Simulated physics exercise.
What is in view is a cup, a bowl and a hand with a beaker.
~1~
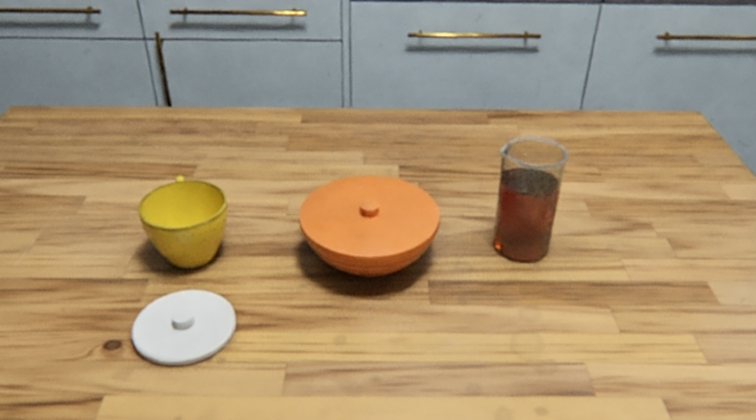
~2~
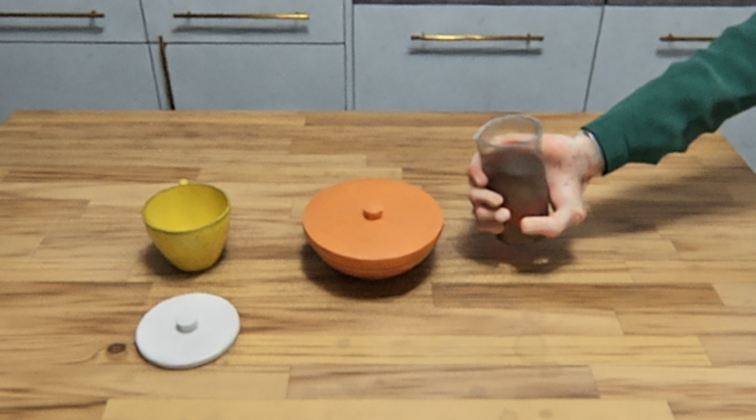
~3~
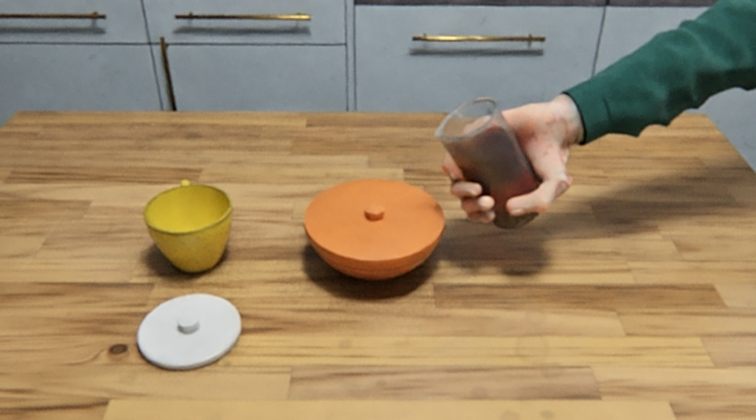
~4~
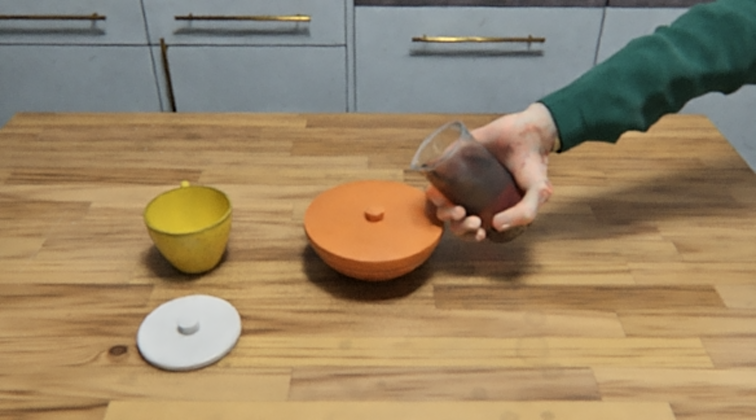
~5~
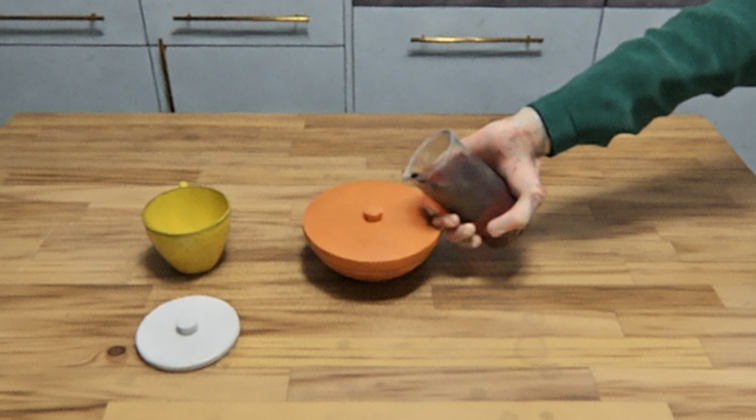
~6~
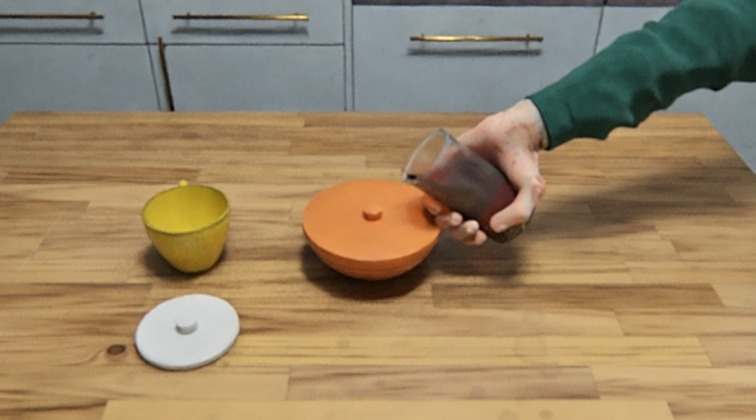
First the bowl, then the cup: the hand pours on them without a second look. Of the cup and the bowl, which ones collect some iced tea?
At the end, the cup contains it, the bowl does not contain it.
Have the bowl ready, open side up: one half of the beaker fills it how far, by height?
40 %, roughly.
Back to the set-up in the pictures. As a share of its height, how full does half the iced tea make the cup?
It stands at around 55 per cent of the height.
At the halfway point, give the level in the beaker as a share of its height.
I make it close to 35 per cent.
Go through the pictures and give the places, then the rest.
All stand on the top; beaker (528, 200) about two thirds full; bowl (369, 240) with its lid on; cup (188, 231) open, in the first picture.
The hand lifts the beaker; beaker about two thirds full, surface at (514, 162); bowl (373, 243) with its lid on, in the second picture.
Tilting; beaker (494, 164) tipped 30° with all of its load; cup (193, 236) open, in the third picture.
No stream yet; beaker (475, 183) tipped 40° with all of its load; bowl (374, 244) with its lid on, in the fourth picture.
Still nothing leaves it; beaker (469, 190) tipped 45° with all of its load; cup (192, 237) open, in the fifth picture.
On the point of pouring; beaker (470, 187) tipped 50° with all of its load; bowl (372, 244) with its lid on; cup (191, 236) open, in the sixth picture.
Soon after, it hits the lid of the bowl and runs off.
Later, the iced tea goes into the cup.
In the end, the bowl is empty, in a puddle; the cup has its share inside.
